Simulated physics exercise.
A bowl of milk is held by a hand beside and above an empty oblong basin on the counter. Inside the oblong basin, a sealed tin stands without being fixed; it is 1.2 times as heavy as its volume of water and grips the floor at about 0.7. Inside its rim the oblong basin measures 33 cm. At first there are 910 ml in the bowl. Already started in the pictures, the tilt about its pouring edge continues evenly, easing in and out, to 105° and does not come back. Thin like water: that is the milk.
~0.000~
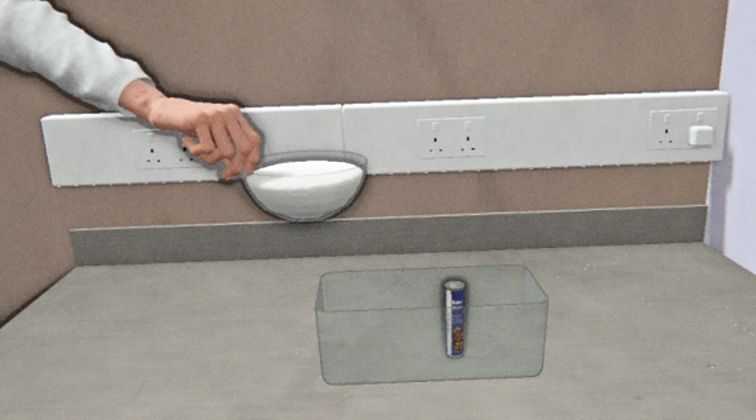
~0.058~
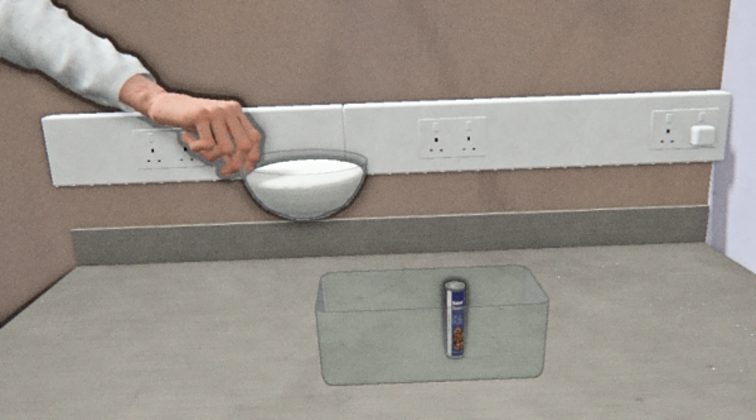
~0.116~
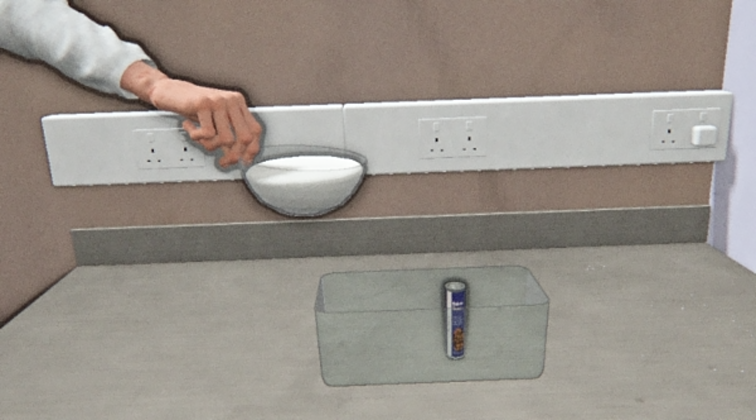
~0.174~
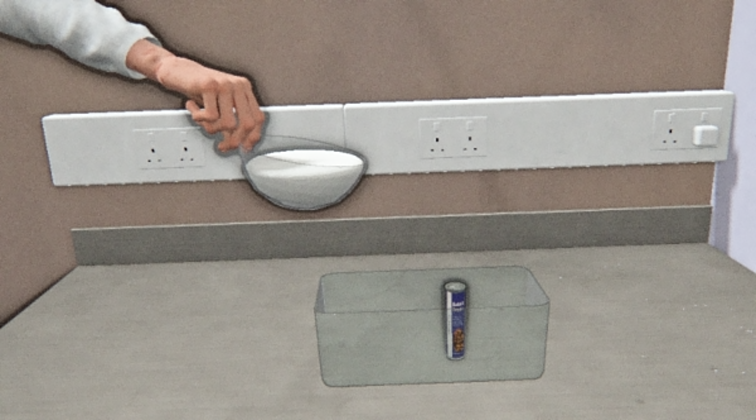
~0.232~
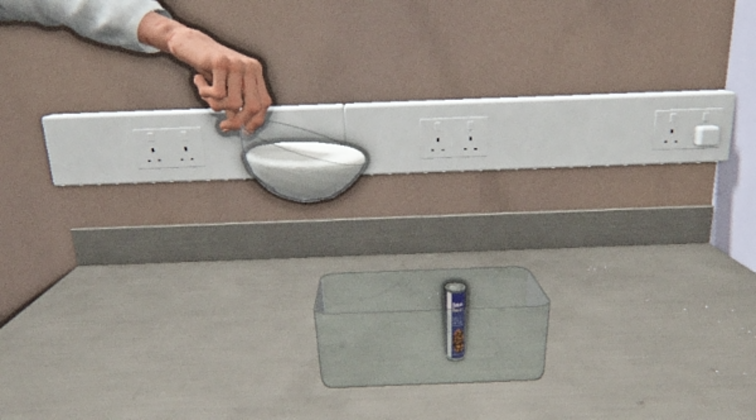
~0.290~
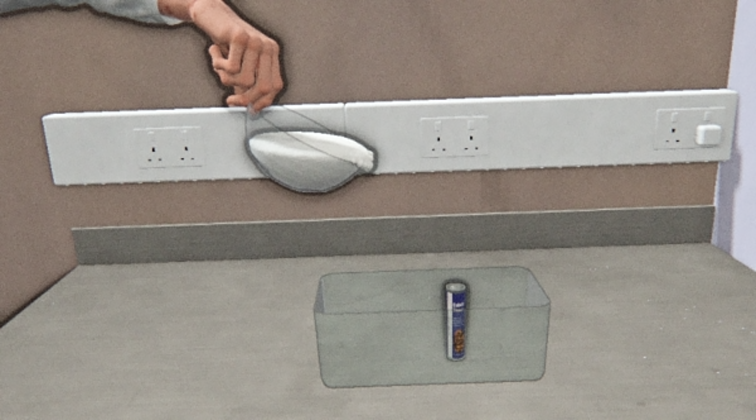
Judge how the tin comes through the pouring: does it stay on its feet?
Yes.
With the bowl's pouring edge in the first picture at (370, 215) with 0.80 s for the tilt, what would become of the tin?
Then the tin comes down.
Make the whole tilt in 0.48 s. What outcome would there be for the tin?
After the tilt, the tin is still standing.
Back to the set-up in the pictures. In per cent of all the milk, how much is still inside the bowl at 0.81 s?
Close to 0 in a hundred.
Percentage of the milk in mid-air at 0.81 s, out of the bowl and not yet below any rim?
Something like 14 per cent is in the air then.
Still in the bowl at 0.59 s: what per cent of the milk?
I reckon about 20 in a hundred is still held.
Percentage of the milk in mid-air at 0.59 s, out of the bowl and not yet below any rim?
Estimate: Some 68 % of the total.
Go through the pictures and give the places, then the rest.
In the first picture, it leans 0°; its right rim is at (367, 161); the milk meets the walls at (247, 175) and (364, 170); the oblong basin's rim runs from (319, 292) to (537, 283); the tin's top is at (455, 288).
In the second picture, it leans 1°; its right rim is at (367, 161); the milk meets the walls at (247, 174) and (364, 170).
In the third picture, it leans 5°; its right rim is at (367, 162); the milk meets the walls at (247, 169) and (363, 166).
In the fourth picture, it leans 12°; its right rim is at (366, 162); the milk meets the walls at (247, 162) and (364, 161).
In the fifth picture, it leans 20°; its right rim is at (366, 162); the milk meets the walls at (248, 151) and (366, 158); 1 per cent is over the edge.
In the sixth picture, it leans 31°; its right rim is at (365, 162); the milk meets the walls at (252, 138) and (362, 154); 5 per cent is over the edge.
After 0.59 s the tilt is 89° and 20 per cent is still to pour; the tin stands where it began.
After 0.81 s the tilt is 105° and 0 per cent is still to pour; the tin stands where it began.
After 1.05 s the tilt is 105° and 0 per cent is still to pour; the tin stands where it began.
After 1.30 s the tilt is 105° and 0 per cent is still to pour; the tin stands where it began.
In the end the tin stands where it began.
